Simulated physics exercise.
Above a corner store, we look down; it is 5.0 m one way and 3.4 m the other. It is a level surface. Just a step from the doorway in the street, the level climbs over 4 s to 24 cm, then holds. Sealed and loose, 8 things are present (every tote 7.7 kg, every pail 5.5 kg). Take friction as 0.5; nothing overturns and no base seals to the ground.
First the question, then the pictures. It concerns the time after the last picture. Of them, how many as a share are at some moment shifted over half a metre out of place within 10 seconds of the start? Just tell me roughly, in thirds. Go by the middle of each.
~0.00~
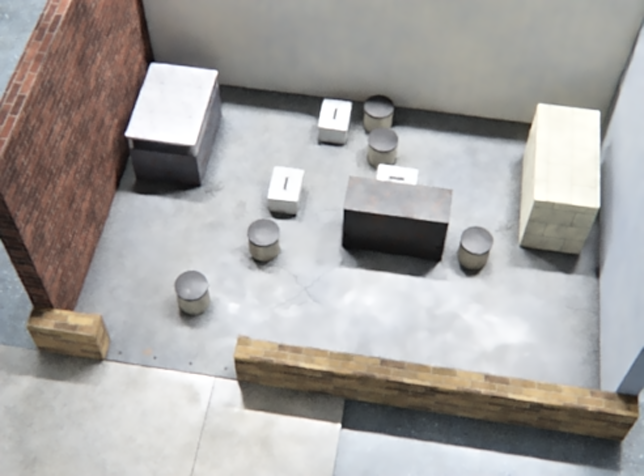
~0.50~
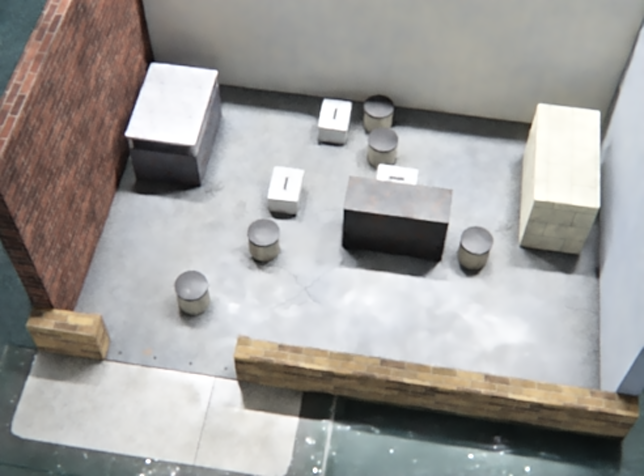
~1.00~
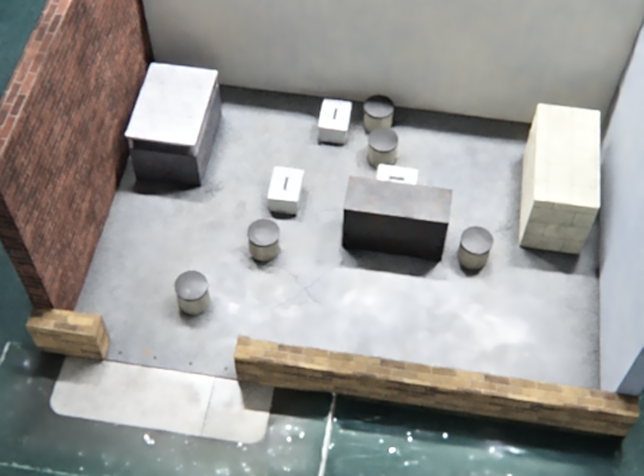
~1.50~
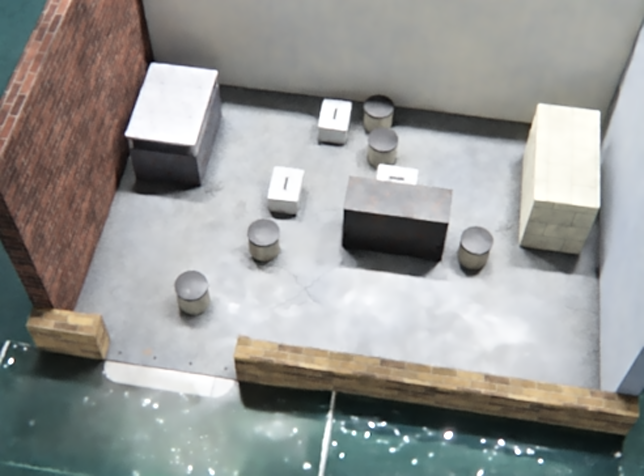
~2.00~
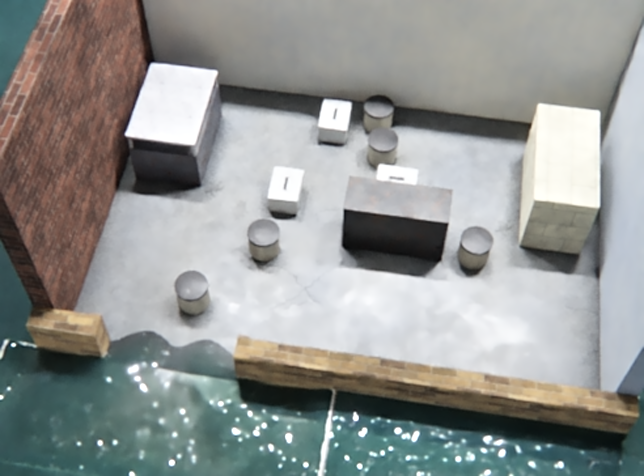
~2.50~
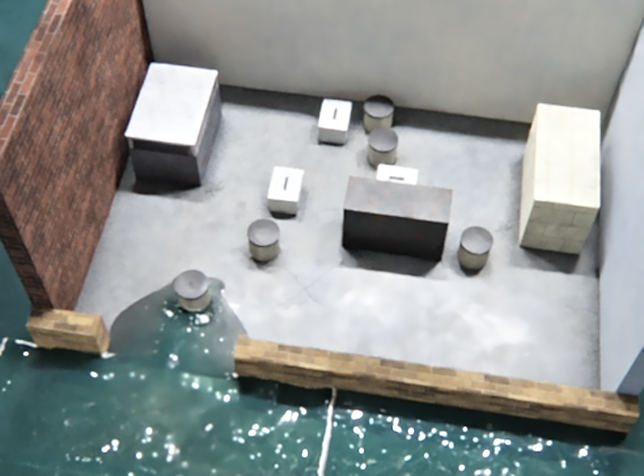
Prediction: A high fraction.
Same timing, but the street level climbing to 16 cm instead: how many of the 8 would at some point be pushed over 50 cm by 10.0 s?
It would come to 6 of them.
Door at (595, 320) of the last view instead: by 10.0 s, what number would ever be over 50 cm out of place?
Then 3 of them would.
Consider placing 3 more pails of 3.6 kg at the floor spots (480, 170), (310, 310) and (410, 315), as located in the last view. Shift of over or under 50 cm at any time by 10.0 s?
Respectively, higher, lower and lower.
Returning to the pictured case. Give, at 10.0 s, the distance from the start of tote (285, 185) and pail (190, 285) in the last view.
Shifts: 200 cm / 250 cm.
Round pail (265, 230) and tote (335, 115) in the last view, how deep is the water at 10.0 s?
Around 6 cm and 19 cm.
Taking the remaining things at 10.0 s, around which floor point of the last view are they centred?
They're centred close to (475, 235).
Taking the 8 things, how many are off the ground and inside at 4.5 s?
It comes to 0.
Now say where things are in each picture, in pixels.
The first picture shows a pail at (191, 285) rests on the ground; a tote at (335, 114), on the bottom; water covers 0.0 m2; 0 of 8 have shifted.
The second picture shows a pail at (191, 285) rests on the ground; a tote at (335, 114) rests on the ground; 0.0 m2 under water; 0 of 8 have shifted.
The third picture shows a pail at (191, 285) rests on the ground; a tote at (335, 114) rests on the ground; water covers 0.0 m2; 0 of 8 have shifted.
The fourth picture shows a pail at (191, 285) rests on the ground; a tote at (335, 114) rests on the ground; 0.0 m2 under water; 0 of 8 have shifted.
The fifth picture shows a pail at (191, 285), on the bottom; a tote at (335, 114) rests on the ground; 0.1 m2 under water; 0 of 8 have shifted.
The sixth picture shows a pail at (192, 284) rests on the ground; a tote at (335, 114), on the bottom; water covers 0.6 m2; 0 of 8 have shifted.
After 3.5 s 1 of 8 are over 50 cm from their spots; 0 afloat.
After 4.5 s 1 of 8 are over 50 cm from their spots; 0 afloat.
After 7.0 s 6 of 8 are over 50 cm from their spots; 3 afloat.
After 10.0 s 8 of 8 are over 50 cm from their spots, and 8 have been at some point; 6 afloat.
